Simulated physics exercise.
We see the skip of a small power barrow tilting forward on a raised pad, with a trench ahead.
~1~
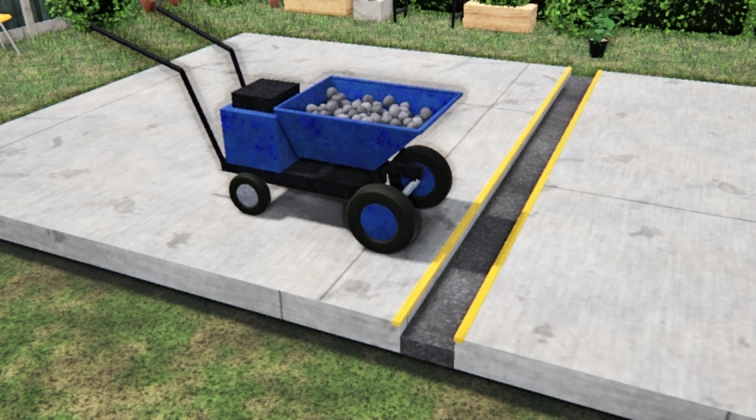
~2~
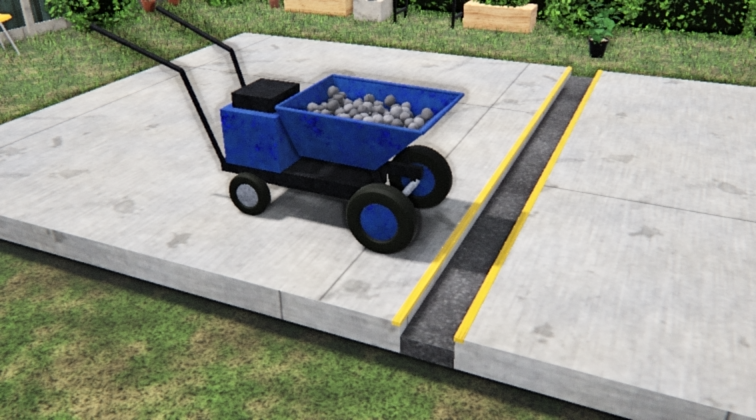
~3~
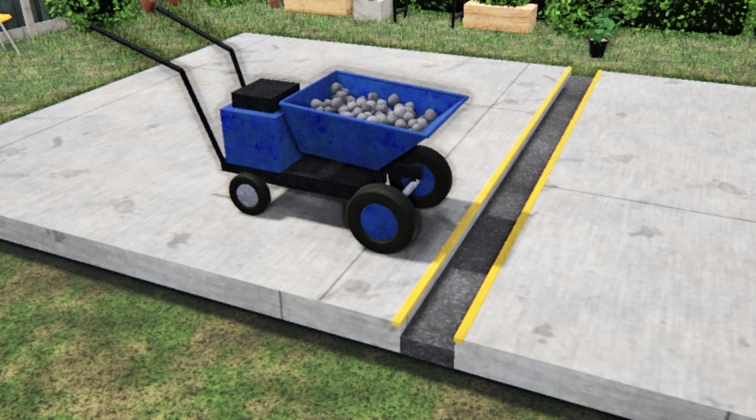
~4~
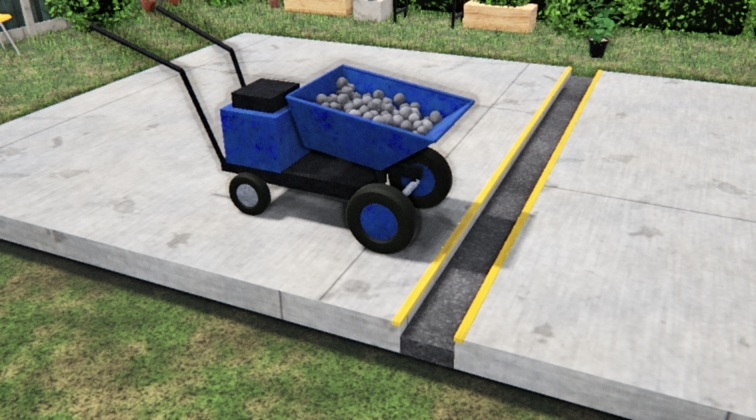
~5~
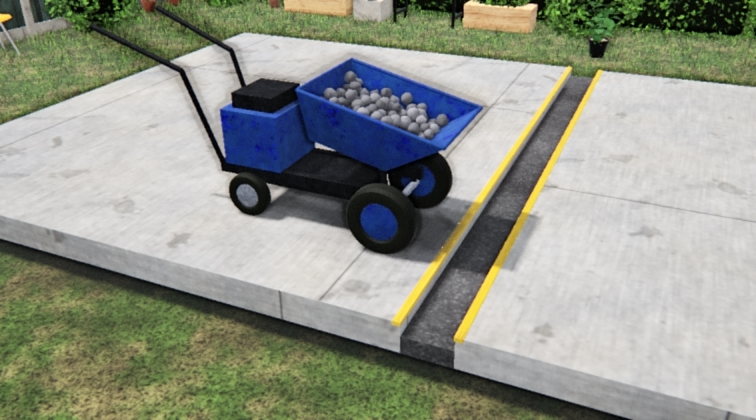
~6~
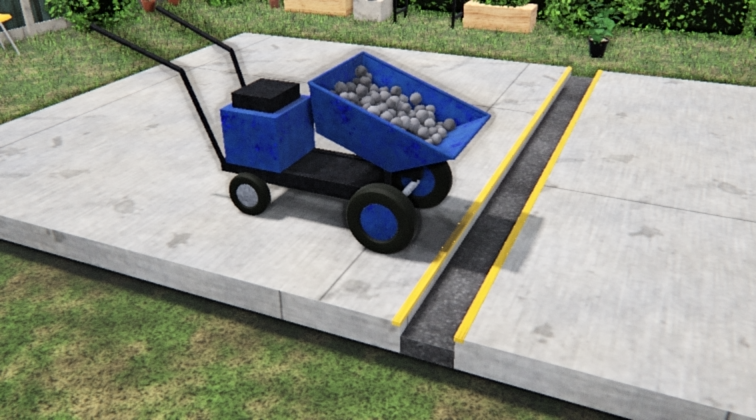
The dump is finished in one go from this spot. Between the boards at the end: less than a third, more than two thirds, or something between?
The trench takes less than a third.
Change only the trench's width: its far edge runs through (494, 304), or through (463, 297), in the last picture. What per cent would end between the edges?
Near 30 % and 0 %.
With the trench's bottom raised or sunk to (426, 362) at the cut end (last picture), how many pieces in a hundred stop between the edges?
Near 0 %.
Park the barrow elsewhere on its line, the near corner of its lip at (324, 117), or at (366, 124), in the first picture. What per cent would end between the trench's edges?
First some 40, then 70 per cent.
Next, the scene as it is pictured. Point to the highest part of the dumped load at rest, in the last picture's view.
Near (529, 228).
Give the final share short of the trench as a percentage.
Some 0 per cent.
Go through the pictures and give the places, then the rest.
In the first frame, lip of the skip at (421, 132), level; top of the load at (362, 111), round cobbles; first edge of the trench at (420, 286); far edge at (479, 301), the trench under half as wide as the skip, and shallow for its width.
In the second frame, lip of the skip at (422, 133), level; top of the load at (363, 111).
In the third frame, lip of the skip at (427, 136), tipped barely; top of the load at (352, 107).
In the fourth frame, lip of the skip at (435, 141), tipped a little; top of the load at (351, 109).
In the fifth frame, lip of the skip at (444, 149), tipped a little; top of the load at (354, 101).
In the sixth frame, lip of the skip at (453, 158), tipped clearly; top of the load at (364, 97); first edge of the trench at (420, 286); far edge at (479, 301).
Soon, skip tipped steeply; all in the skip.
A while on, skip tipped right over; most in the skip; about a quarter beyond it; a stray few falling.
Towards the end, skip tipped right over; a small part in the skip; most beyond it.
Finally, skip tipped right over; a small part in the skip; a stray few in or heaped over the trench; nearly all beyond it.
